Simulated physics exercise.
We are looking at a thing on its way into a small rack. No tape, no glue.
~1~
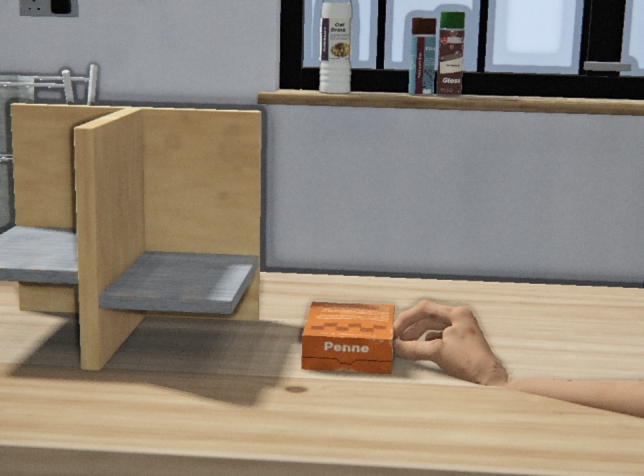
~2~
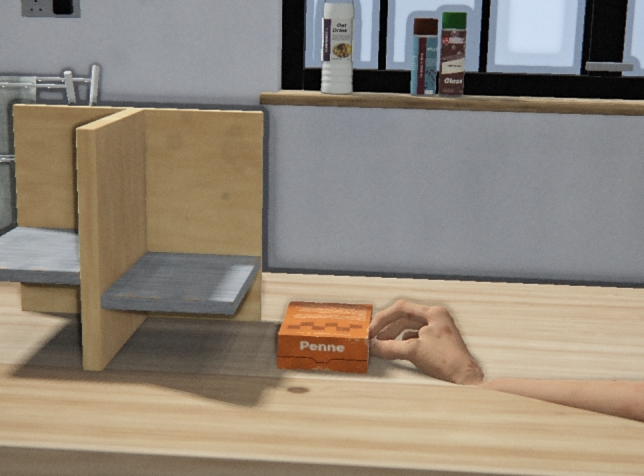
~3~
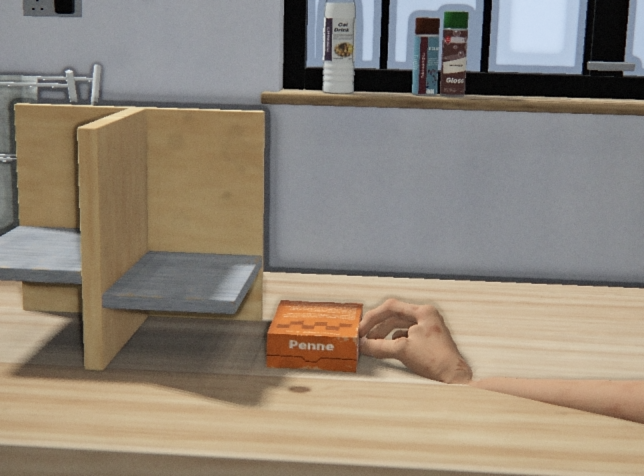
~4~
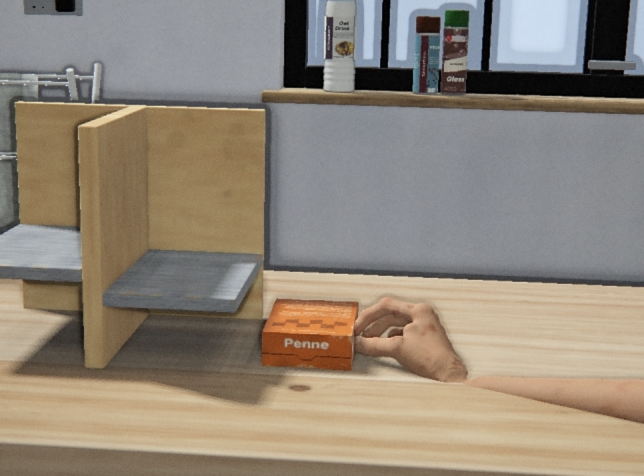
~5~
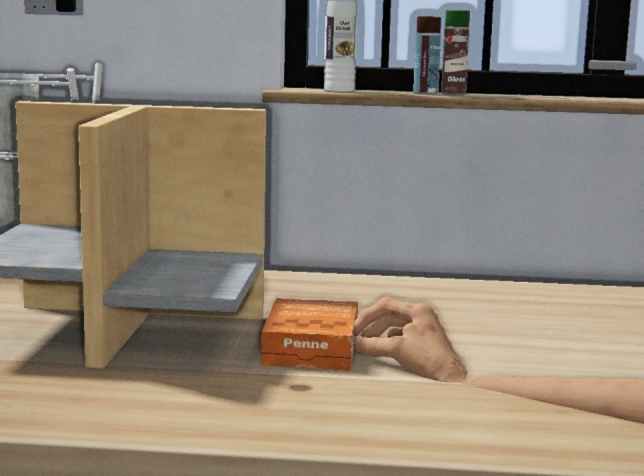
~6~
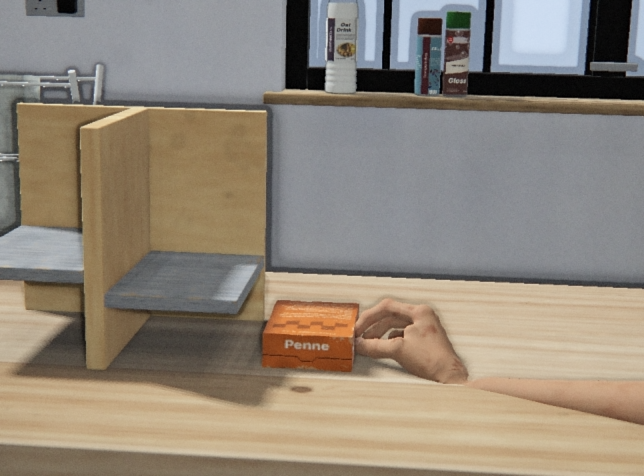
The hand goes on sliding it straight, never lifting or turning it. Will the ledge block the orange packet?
I expect it will fit underneath just fine.
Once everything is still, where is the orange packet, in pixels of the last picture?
Roughly (207, 329).
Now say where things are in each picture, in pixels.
The first picture shows hand sliding it forward; orange packet (350, 336); shelf (115, 231).
The second picture shows hand sliding it forward; orange packet (327, 335); shelf (117, 232).
The third picture shows hand sliding it forward; orange packet (317, 334); shelf (118, 231).
The fourth picture shows hand sliding it forward; orange packet (312, 333); shelf (119, 229).
The fifth picture shows hand sliding it forward; orange packet (312, 332); shelf (119, 229).
The sixth picture shows hand sliding it forward; orange packet (312, 334); shelf (120, 231).
Then, 0.32 s past the last view, orange packet sliding up to the opening near (286, 333).
Then, 0.54 s past the last view, orange packet part of the way in near (248, 331).
Then, 0.68 s past the last view, orange packet part of the way in near (224, 330).
Finally, the orange packet slides in, near (207, 329).
